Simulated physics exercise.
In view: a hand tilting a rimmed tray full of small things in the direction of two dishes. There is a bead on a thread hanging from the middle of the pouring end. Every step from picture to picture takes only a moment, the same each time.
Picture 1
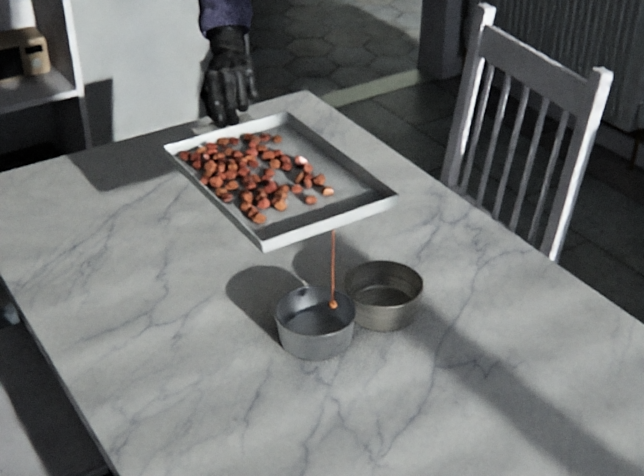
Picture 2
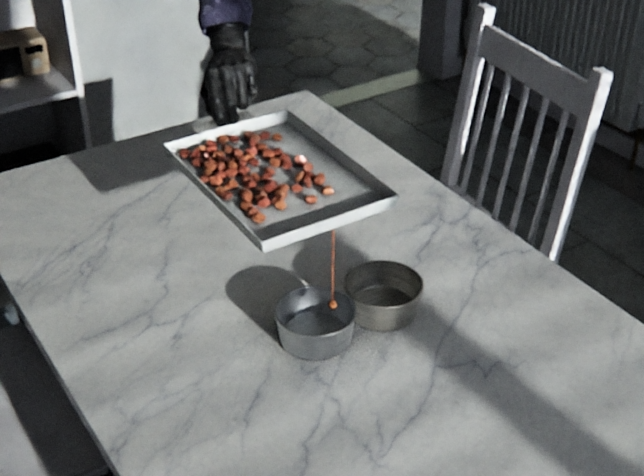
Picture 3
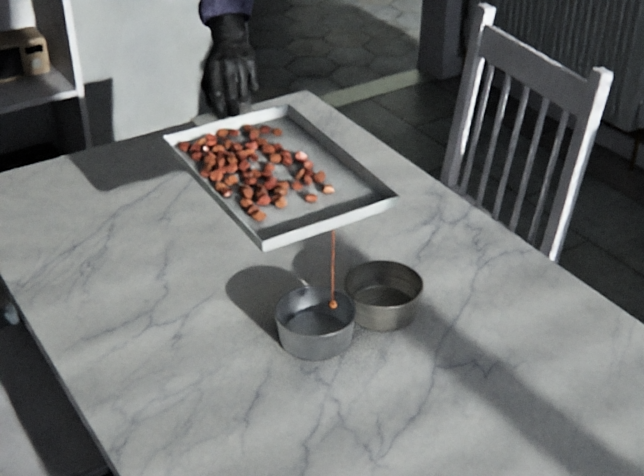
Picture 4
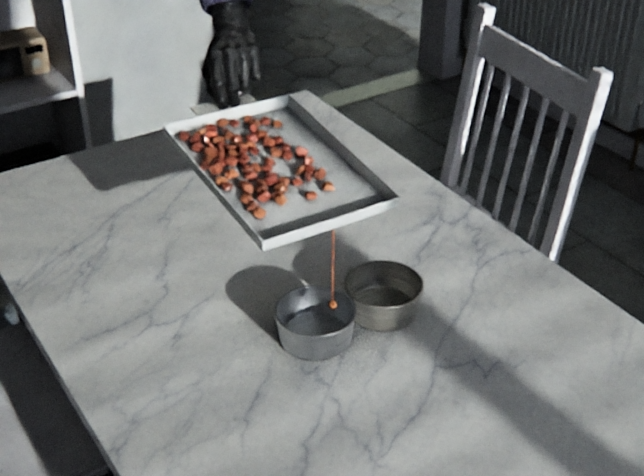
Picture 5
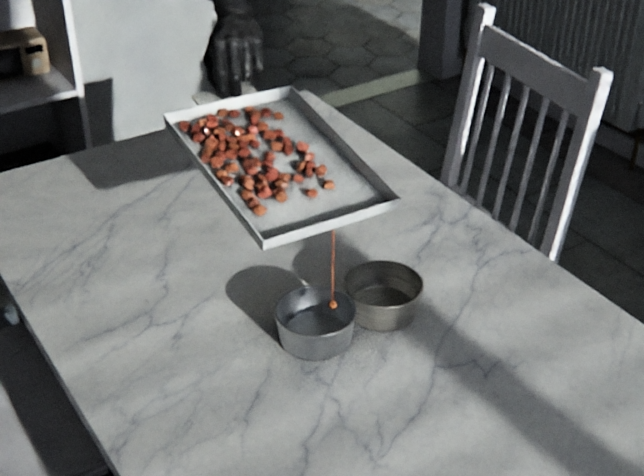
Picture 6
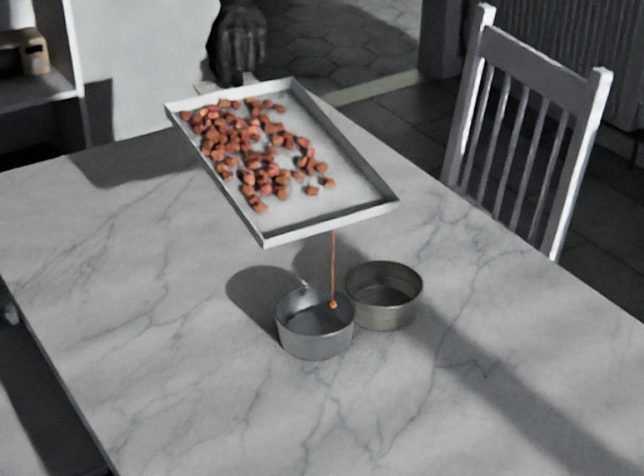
The clip opens with a dark-gloved hand at the far end of a rimmed tray of reddish-brown bits, above two metal dishes on a marble table. The hand slowly raises that end, and the tray gradually steepens, its pouring end dipping slightly to the right, while the bits stay clustered.
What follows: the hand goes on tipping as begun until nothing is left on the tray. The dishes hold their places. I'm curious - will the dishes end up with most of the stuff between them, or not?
Watching it, the dishes let slip most of it.
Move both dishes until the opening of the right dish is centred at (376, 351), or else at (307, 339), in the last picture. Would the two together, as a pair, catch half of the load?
Taking the tries in order: A minor share, followed by a minor share.
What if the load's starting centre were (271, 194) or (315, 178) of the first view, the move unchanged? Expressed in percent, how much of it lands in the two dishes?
About 10 % and 10 %.
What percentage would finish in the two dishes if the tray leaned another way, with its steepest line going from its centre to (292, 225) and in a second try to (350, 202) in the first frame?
Around 0 percent for the first aim and around 60 percent for the second.
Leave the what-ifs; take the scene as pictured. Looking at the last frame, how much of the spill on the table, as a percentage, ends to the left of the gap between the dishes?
It amounts to some 20 percent.
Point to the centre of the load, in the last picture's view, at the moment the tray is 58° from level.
Close to (345, 202).
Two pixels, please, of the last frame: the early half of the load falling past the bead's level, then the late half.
(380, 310), then (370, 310).
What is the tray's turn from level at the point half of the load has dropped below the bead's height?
105° or so.
Soon after the last picture, tray tipped steeply; nearly all on the tray; a stray few in the air.
A little later, tray tipped right over; about half on the tray; a stray few in the right dish; about a third outside both; a small part in the air.
Later still, tray tipped past a quarter turn; a small part in the right dish; nearly all outside both.
At rest, tray tipped past a quarter turn; none in the left dish; a small part in the right dish; nearly all outside both.
